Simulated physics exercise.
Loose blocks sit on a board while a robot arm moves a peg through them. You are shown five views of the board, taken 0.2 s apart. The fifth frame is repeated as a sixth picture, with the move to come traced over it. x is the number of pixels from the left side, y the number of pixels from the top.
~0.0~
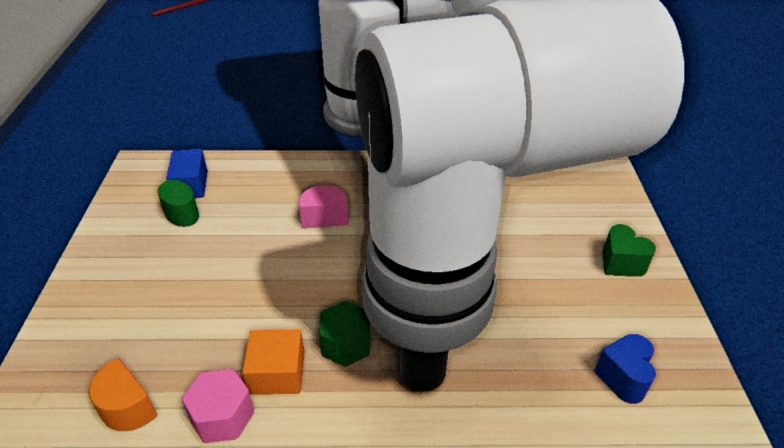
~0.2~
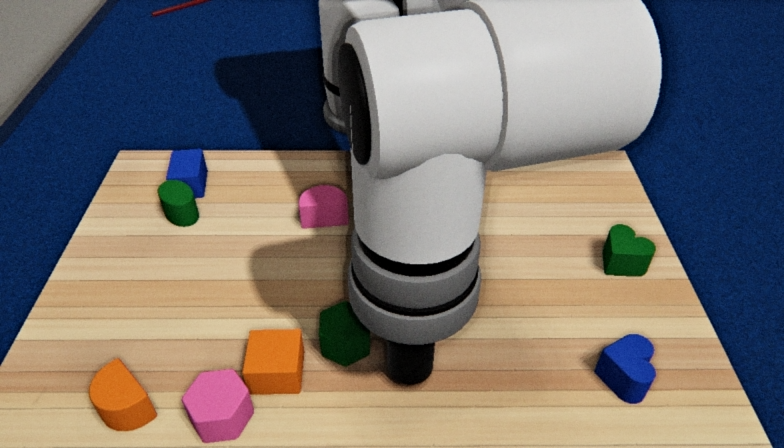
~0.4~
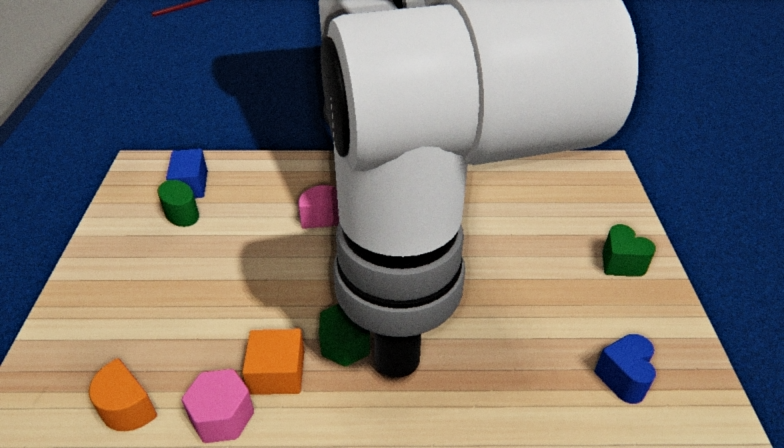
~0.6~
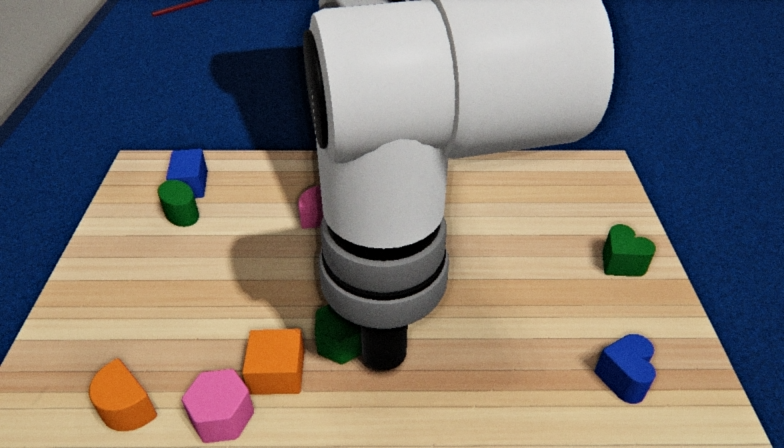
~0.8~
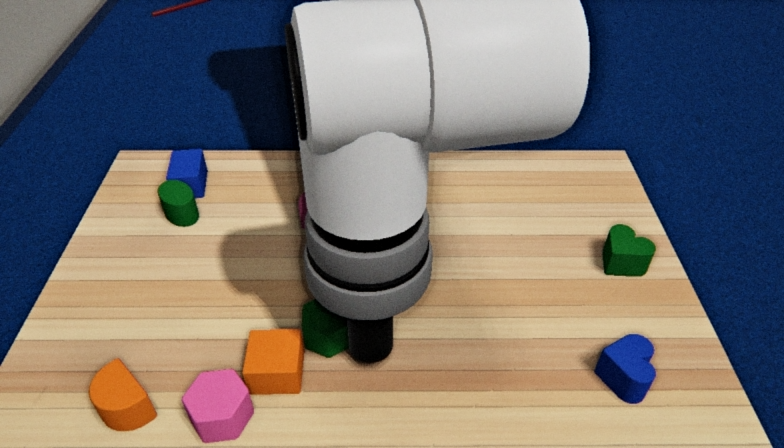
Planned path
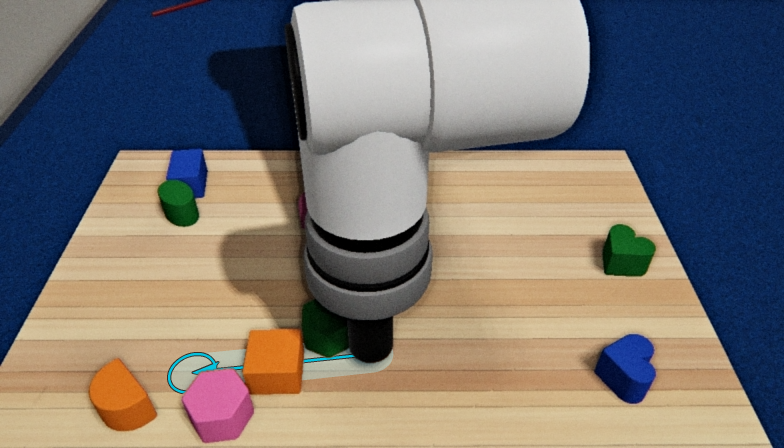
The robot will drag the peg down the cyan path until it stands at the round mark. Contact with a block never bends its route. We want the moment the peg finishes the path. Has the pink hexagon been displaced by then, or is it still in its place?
Here's my answer: The pink hexagon gets displaced.
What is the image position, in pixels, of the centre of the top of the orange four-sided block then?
Its top centre lands on (149, 392).
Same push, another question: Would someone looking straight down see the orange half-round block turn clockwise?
I'd say yes.
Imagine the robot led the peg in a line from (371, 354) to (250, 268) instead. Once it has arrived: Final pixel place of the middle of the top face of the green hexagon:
For the centre of its top, I'd go with (236, 287).
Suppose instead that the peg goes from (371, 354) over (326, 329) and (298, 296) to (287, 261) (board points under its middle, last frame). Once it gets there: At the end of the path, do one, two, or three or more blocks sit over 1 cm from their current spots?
Once the path ends, one block will have shifted.
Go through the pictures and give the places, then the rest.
Peg tip (423, 372); block tops, orange half-round block (115, 386); pink hexagon (215, 394); orange four-sided block (272, 350); green hexagon (344, 321), in the first frame.
Peg (410, 366); blocks unchanged, in the second frame.
Peg (398, 359); blocks unchanged, in the third frame.
Peg (384, 352); green hexagon (340, 319), in the fourth frame.
Peg (371, 345); orange half-round block (115, 386); pink hexagon (215, 394); orange four-sided block (272, 350); green hexagon (327, 313), in the fifth frame.
Path on the board, in a line from (371, 354) to (192, 373).
What follows on the original path. One third of the way, peg (311, 351); orange four-sided block (261, 353), turned 20° anticlockwise; green hexagon (295, 303), turned 60° clockwise.
Two thirds of the way, peg (251, 358); pink hexagon (171, 426), turned 15° anticlockwise; orange four-sided block (200, 371), turned 50° anticlockwise; green hexagon (290, 301), turned 80° clockwise.
At the end, peg (189, 364); orange half-round block (97, 394), turned 45° clockwise; pink hexagon (151, 449), turned 45° anticlockwise; orange four-sided block (149, 392), turned 80° anticlockwise; green hexagon (290, 301), turned 80° clockwise.
